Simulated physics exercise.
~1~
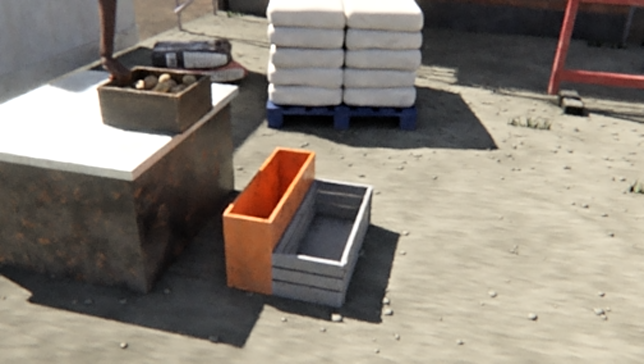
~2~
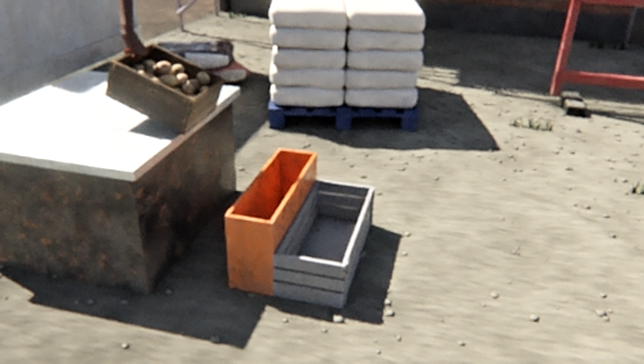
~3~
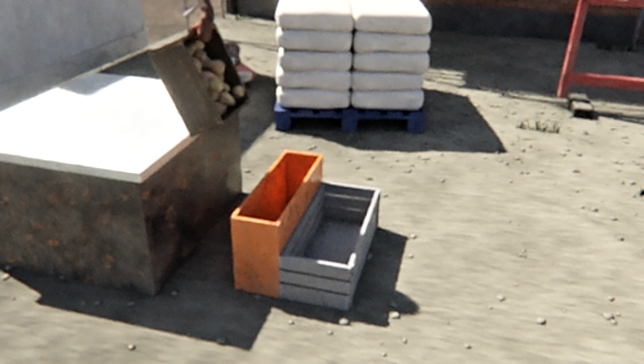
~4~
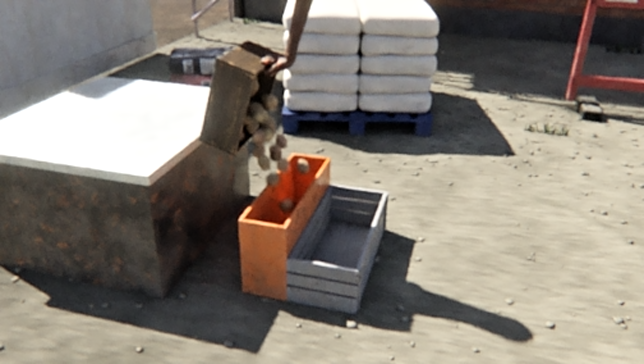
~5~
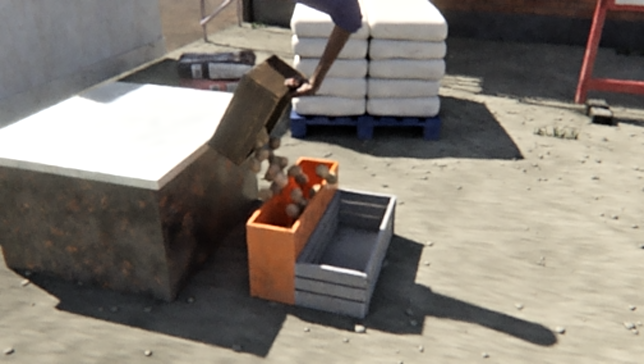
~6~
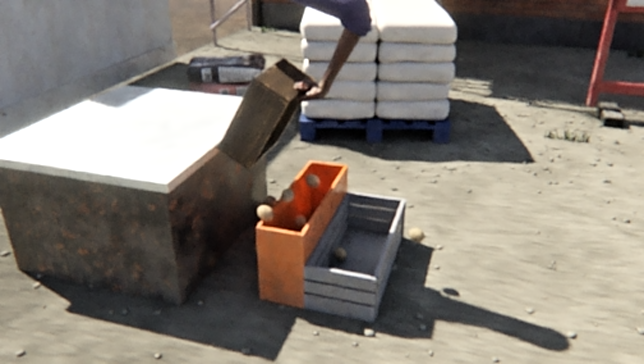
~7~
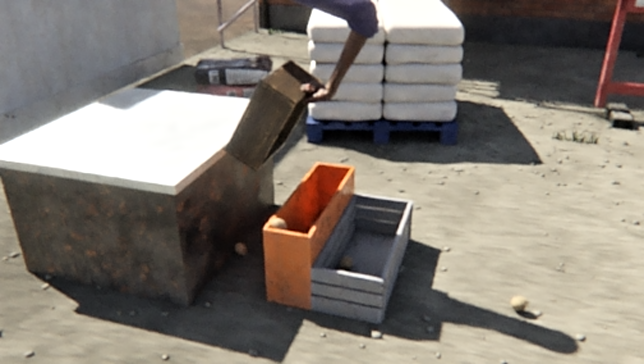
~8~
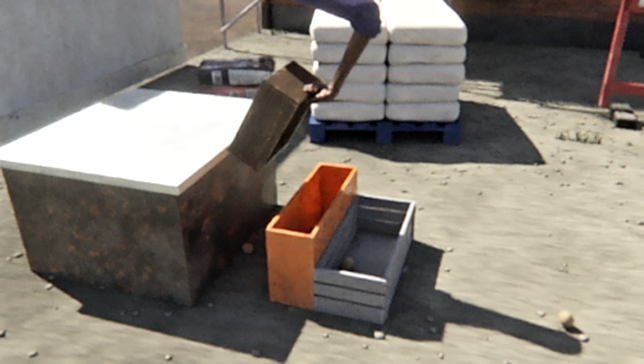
To begin with, a dark open crate of round, pale potatoes sits on a white-topped bench in a sunny yard, near an orange trough and a slatted grey bin. An arm lifts the crate and tips it as it moves right, toward the bench's edge. Potatoes tumble out in a stream, dropping mostly into the orange trough. The crate tilts further until it empties, while a few stragglers bounce away. Finally, the hand holds it upturned, with most potatoes in the trough, one in the grey bin, a few on the ground by the bench and another rolling off to the right.
